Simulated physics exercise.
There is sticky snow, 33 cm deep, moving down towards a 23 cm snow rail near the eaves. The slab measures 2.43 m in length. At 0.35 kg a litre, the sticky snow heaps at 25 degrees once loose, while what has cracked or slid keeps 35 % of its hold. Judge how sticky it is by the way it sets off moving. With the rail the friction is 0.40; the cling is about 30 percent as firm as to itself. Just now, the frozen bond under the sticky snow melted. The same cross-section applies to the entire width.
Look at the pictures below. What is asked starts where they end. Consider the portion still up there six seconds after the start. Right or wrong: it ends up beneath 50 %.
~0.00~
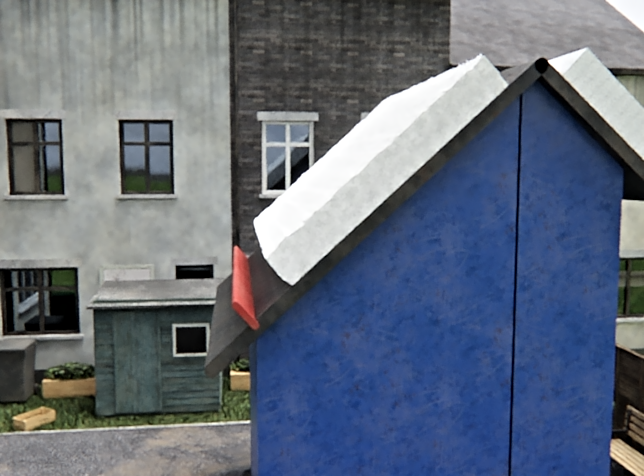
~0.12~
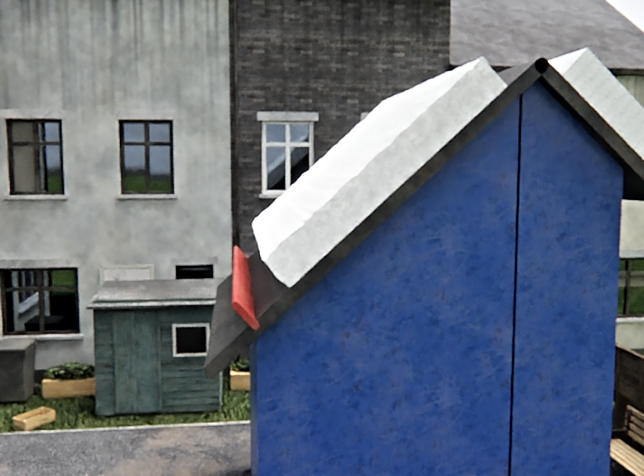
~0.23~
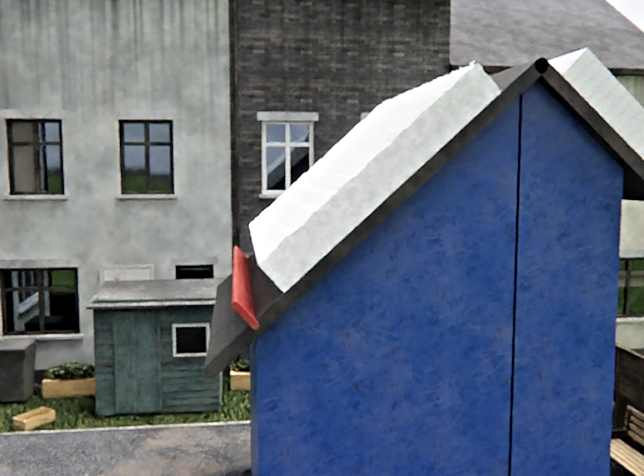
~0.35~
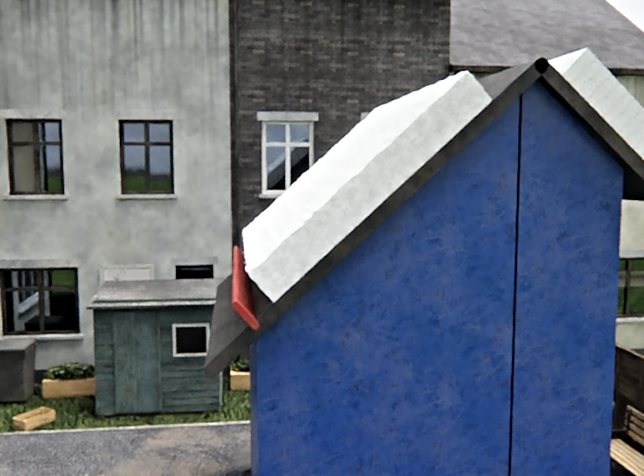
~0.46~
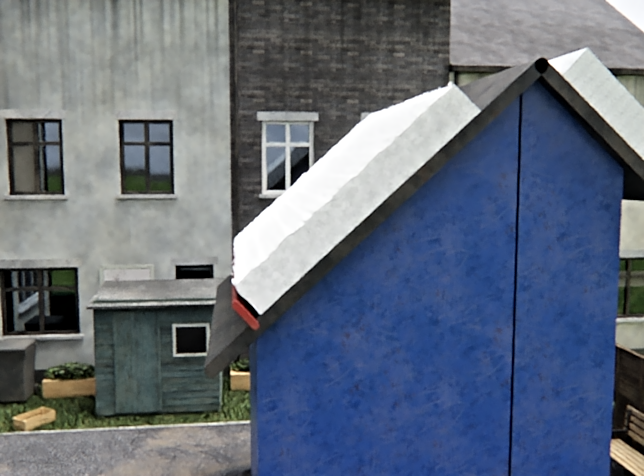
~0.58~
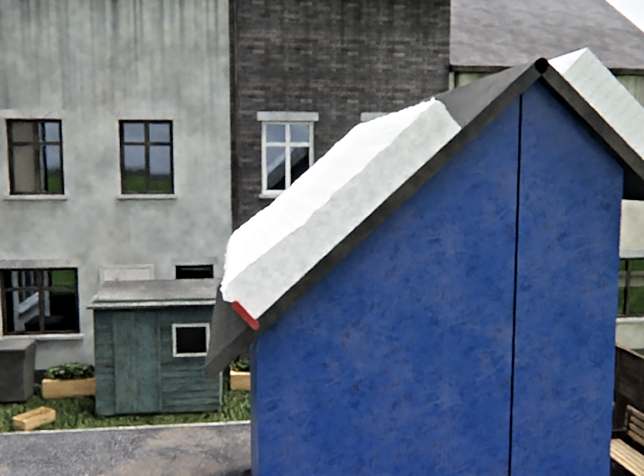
Wrong, it is above 50 %.
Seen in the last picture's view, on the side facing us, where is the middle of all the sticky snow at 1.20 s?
Around (289, 258).
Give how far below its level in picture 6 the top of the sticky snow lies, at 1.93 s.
About 0.4 metres.
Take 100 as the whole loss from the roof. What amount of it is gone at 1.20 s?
40 per cent.
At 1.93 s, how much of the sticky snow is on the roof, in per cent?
That share is about 75 %.
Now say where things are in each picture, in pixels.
The first picture shows foremost bit of the sticky snow at (268, 259).
The second picture shows foremost bit of the sticky snow at (266, 260), its middle shifted 1.9 cm.
The third picture shows foremost bit of the sticky snow at (261, 265), its middle shifted 7.9 cm.
The fourth picture shows foremost bit of the sticky snow at (251, 277), its middle shifted 18 cm.
The fifth picture shows foremost bit of the sticky snow at (237, 287), its middle shifted 33 cm, 3 % of it past the rail, in one piece.
The sixth picture shows foremost bit of the sticky snow at (223, 302), its middle shifted 50 cm, 8 % of it past the rail, in one piece.
After 1.20 s, 90 % of the snow is on the roof.
After 1.93 s, 77 % of the snow is on the roof.
After 2.67 s, 76 % of the snow is on the roof.
After 3.40 s, 76 % of the snow is on the roof.
After 6.00 s, 76 % of the snow is on the roof.
